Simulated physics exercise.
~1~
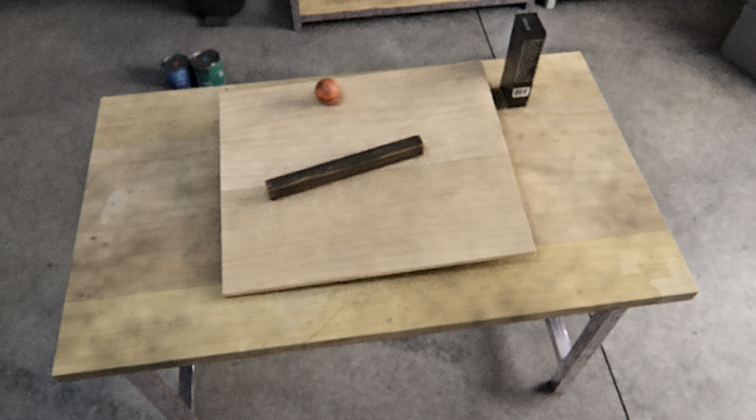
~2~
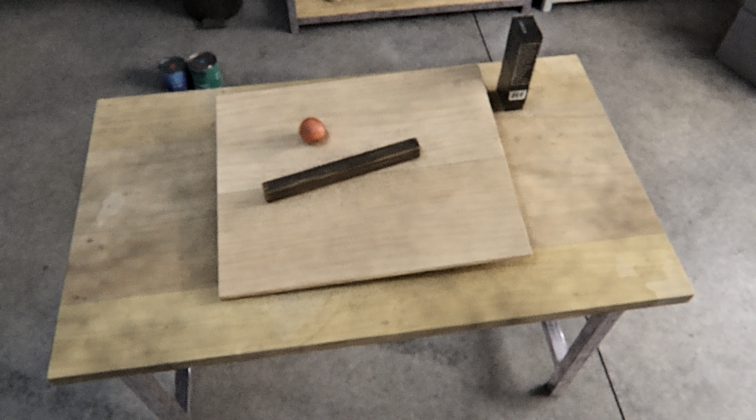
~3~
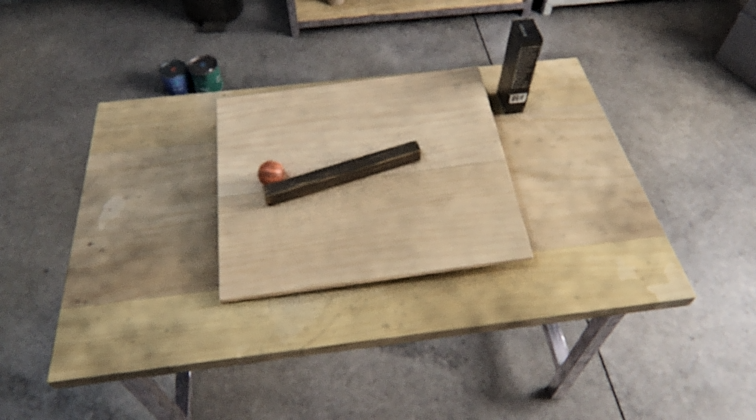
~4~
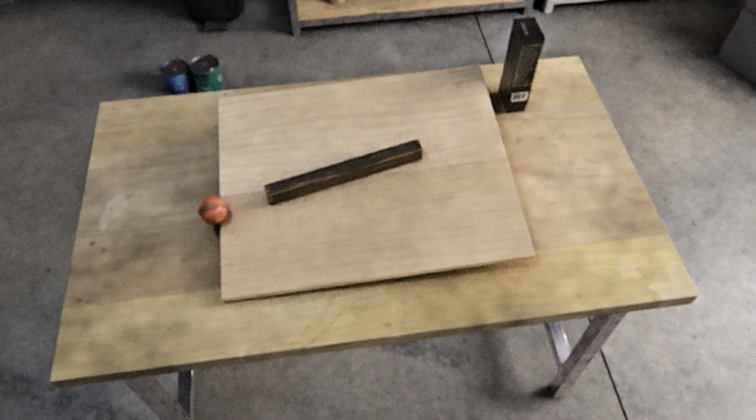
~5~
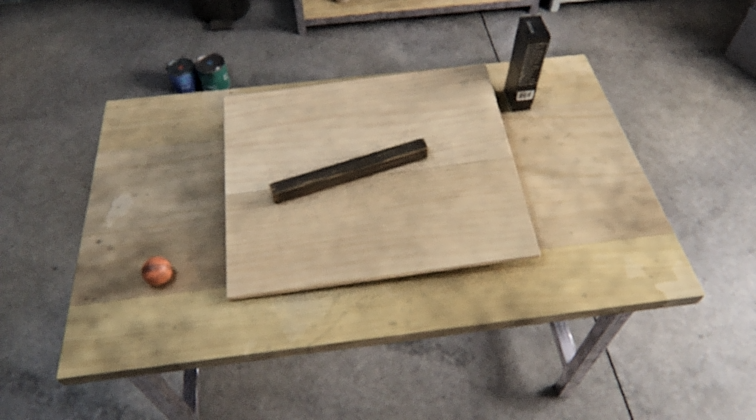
The video shows an orange ball moving down a tilted wooden board on a table toward a fixed dark bar, passing its left end and going over the board's left edge. It ends up on the tabletop at the lower left, while a black carton stays standing at the upper right.
